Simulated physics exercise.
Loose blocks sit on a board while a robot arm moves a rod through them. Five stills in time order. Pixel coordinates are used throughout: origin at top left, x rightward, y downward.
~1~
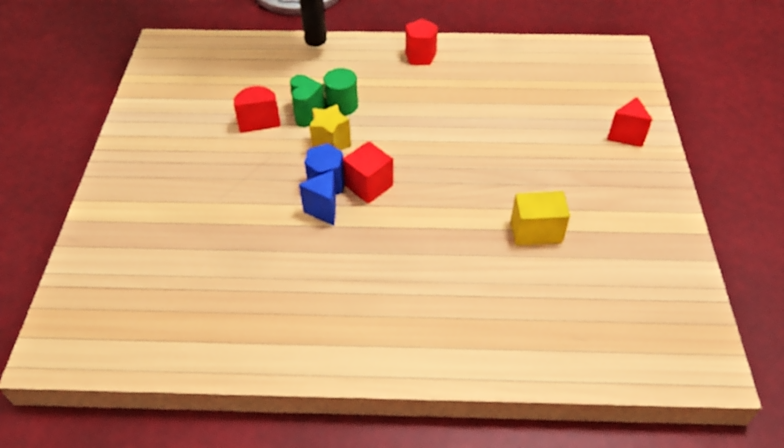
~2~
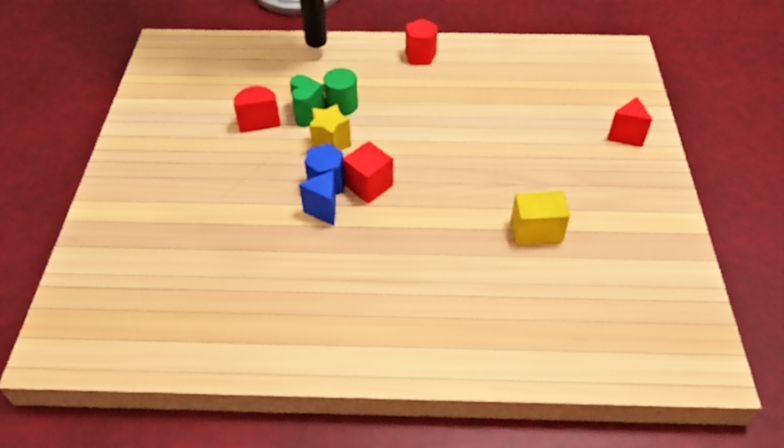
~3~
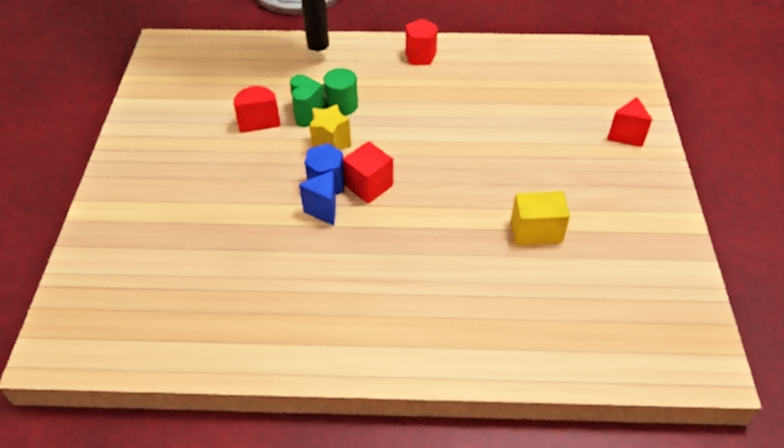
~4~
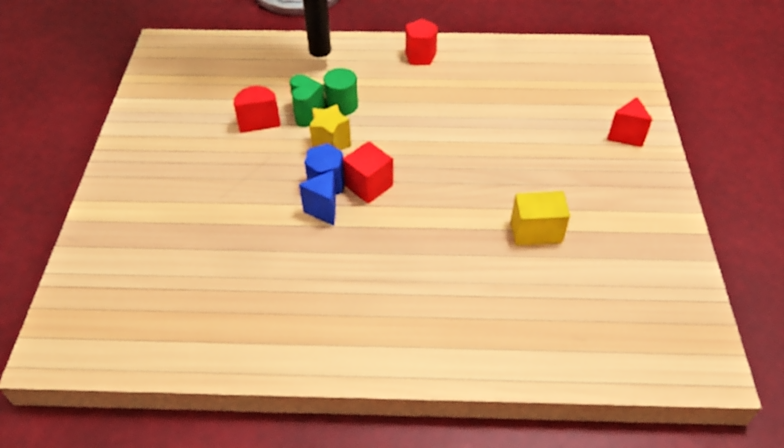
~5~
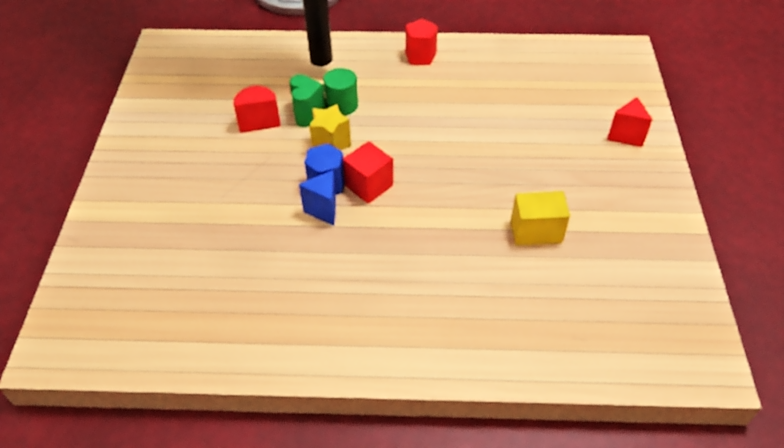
Black rod inching down from the board's top edge toward the green blocks, while the red, blue, yellow and green blocks stay still.
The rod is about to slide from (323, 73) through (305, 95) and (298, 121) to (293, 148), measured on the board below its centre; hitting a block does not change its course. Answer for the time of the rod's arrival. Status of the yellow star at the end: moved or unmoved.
That block moves.
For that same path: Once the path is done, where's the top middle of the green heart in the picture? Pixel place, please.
So, by the moment the path ends, you'll find the top centre of the green heart at (305, 136).
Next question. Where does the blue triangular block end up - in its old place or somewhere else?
It is still where it was.
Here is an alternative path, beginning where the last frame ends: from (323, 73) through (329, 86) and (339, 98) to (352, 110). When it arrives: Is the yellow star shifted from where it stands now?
That would be a no.
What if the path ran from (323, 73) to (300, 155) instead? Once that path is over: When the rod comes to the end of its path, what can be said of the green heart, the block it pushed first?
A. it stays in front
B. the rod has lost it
Letter A.
On the path given first. One third of the way, rod at (303, 82); green heart at (304, 88).
Two thirds of the way, rod at (296, 107); green heart at (304, 112), turned 30° anticlockwise; yellow star at (336, 125), turned 35° anticlockwise.
At the end, rod at (291, 134); red half-round block in place; green heart at (305, 136), turned 65° anticlockwise; blue triangular block in place; yellow star at (343, 130), turned 75° anticlockwise.
